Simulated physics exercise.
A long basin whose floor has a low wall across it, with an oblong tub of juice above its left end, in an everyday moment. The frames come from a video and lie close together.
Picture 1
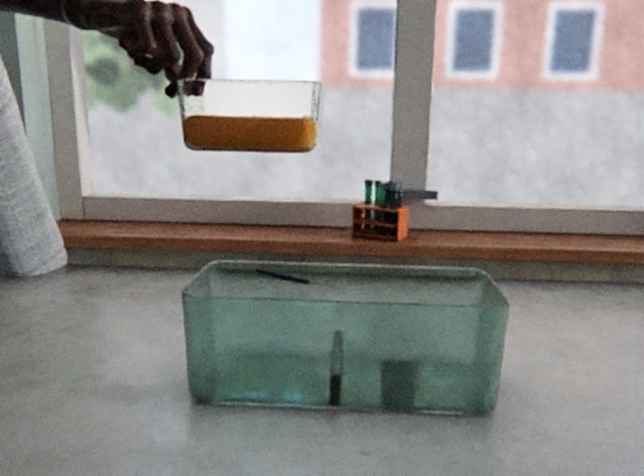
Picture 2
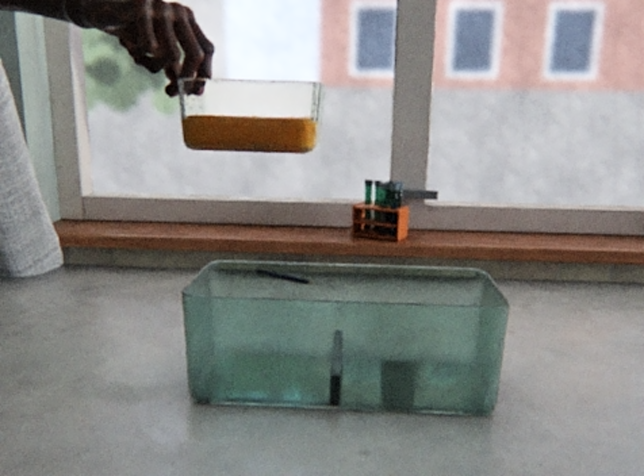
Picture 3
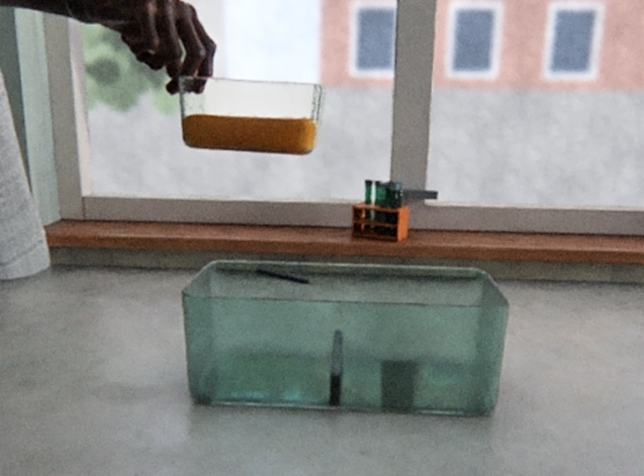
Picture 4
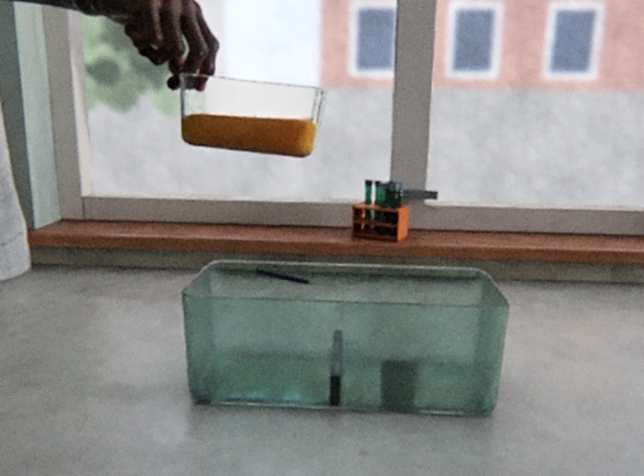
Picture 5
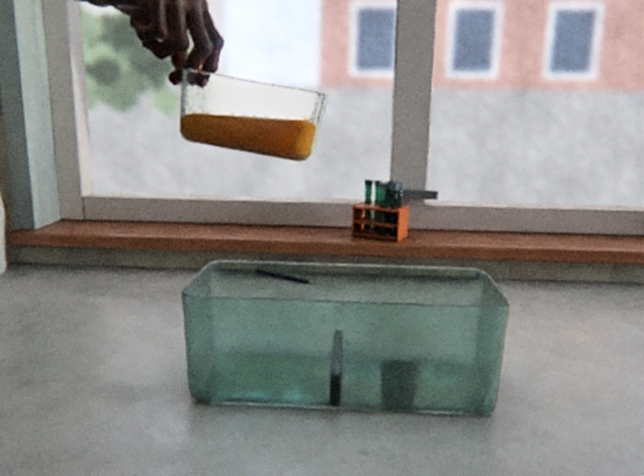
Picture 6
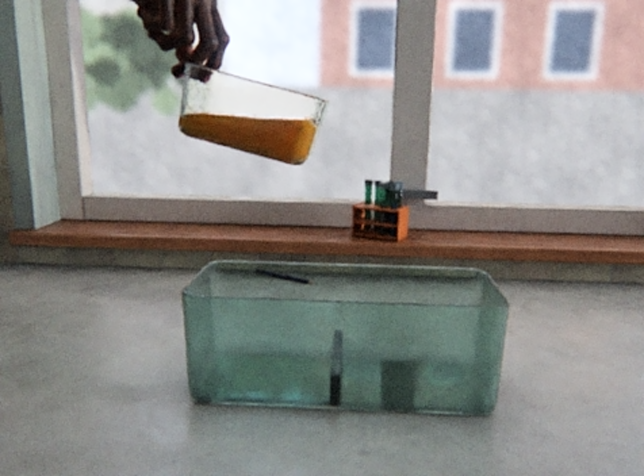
A hand tilting an oblong tub of orange juice gradually down to the right above a long greenish basin near a window.
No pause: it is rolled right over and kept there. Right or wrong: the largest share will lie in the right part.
Right.
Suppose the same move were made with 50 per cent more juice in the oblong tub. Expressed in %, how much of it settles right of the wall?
It comes to around 75 percent.
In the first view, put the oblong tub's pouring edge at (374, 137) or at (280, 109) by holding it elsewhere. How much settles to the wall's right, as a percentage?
95 % and 30 %.
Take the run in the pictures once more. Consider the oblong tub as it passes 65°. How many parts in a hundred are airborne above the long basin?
35 %.
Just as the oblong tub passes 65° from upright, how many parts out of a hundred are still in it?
About 60 per cent.
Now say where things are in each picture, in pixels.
In the first frame, it leans 0°; its right rim is at (322, 85); the juice meets the walls at (197, 116) and (318, 118); the long basin's rim runs from (197, 278) to (496, 288); the wall's top is at (337, 352).
In the second frame, it leans 1°; its right rim is at (322, 86); the juice meets the walls at (196, 116) and (317, 118).
In the third frame, it leans 2°; its right rim is at (323, 88); the juice meets the walls at (197, 116) and (317, 119).
In the fourth frame, it leans 5°; its right rim is at (324, 92); the juice meets the walls at (196, 115) and (317, 120).
In the fifth frame, it leans 9°; its right rim is at (325, 97); the juice meets the walls at (196, 114) and (317, 120).
In the sixth frame, it leans 14°; its right rim is at (326, 103); the juice meets the walls at (195, 114) and (319, 120).
A moment on, the tilt is 65° and 60 per cent is still to pour, 1 is left of the wall and 5 right of it.
Next, the tilt is 97° and 13 per cent is still to pour, 6 is left of the wall and 66 right of it.
Then the tilt is 106° and 0 per cent is still to pour, 23 is left of the wall and 74 right of it.
Later the tilt is 106° and 0 per cent is still to pour, 25 is left of the wall and 74 right of it.
In the end 25 per cent lies left of the wall, 74 right of it and 1 outside.
